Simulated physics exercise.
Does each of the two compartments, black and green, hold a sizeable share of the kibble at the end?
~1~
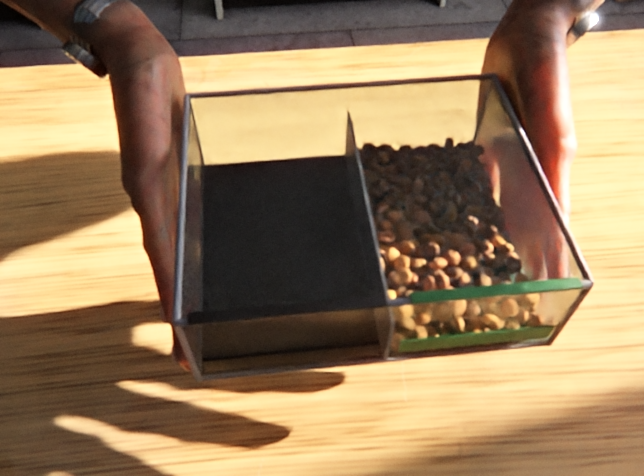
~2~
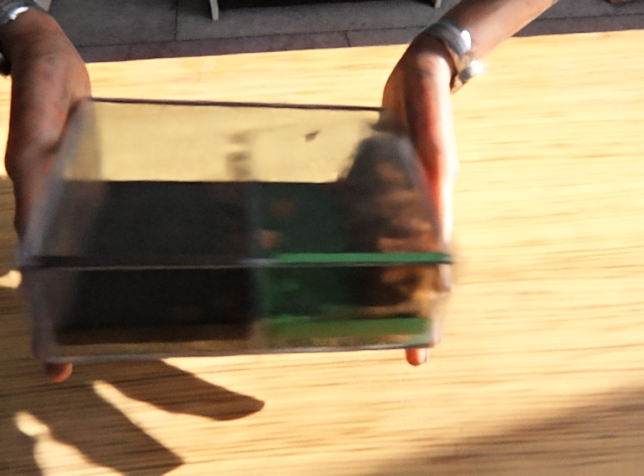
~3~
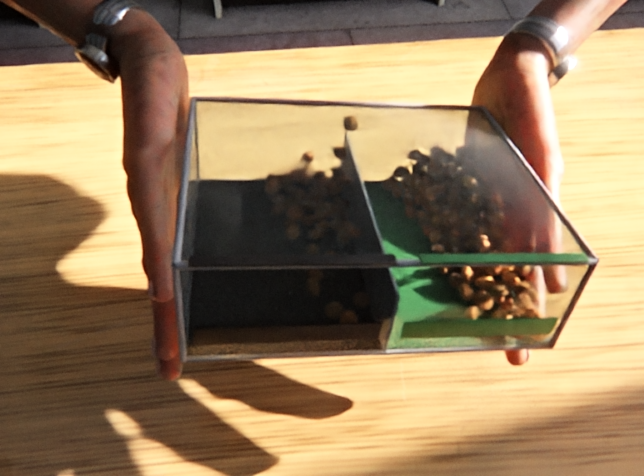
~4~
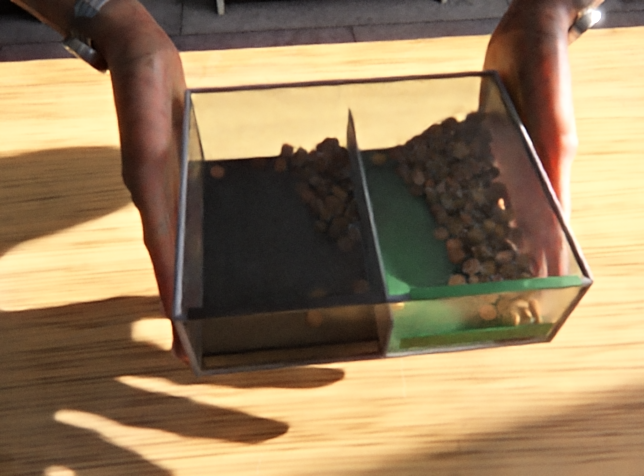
Yes, both do. A smaller but clear heap rests on the black side along the divider, while the larger share stays on the green side.
